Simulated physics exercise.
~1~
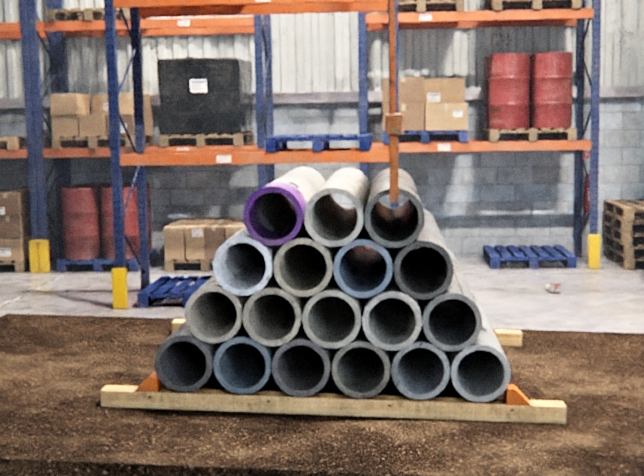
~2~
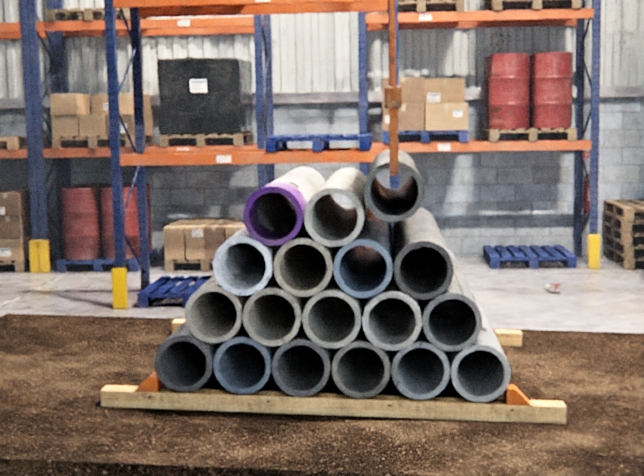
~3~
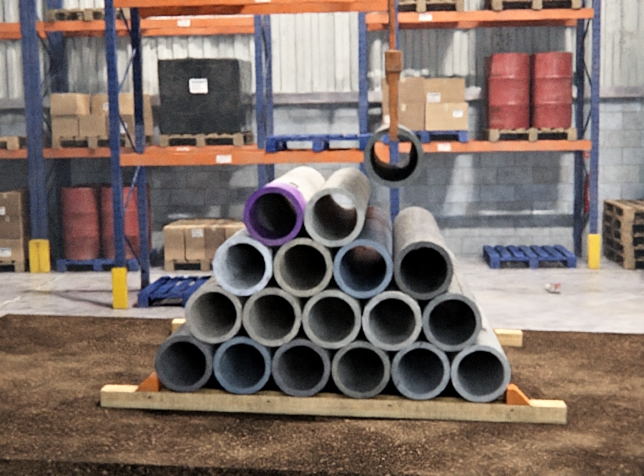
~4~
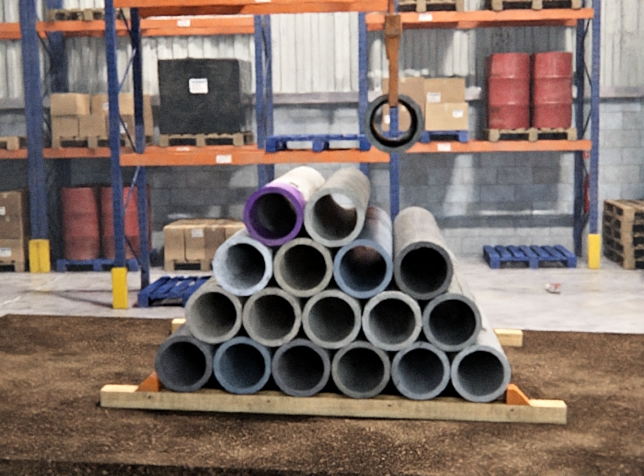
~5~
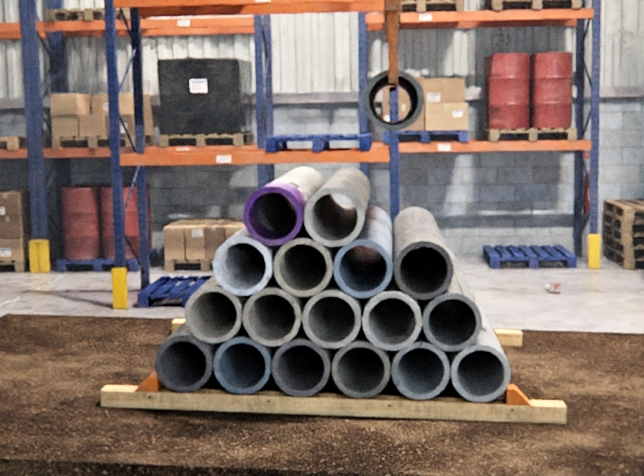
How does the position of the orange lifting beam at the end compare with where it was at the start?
The beam ended up higher than it started, straight above its earlier place, with the lifted pipe hanging beneath it.
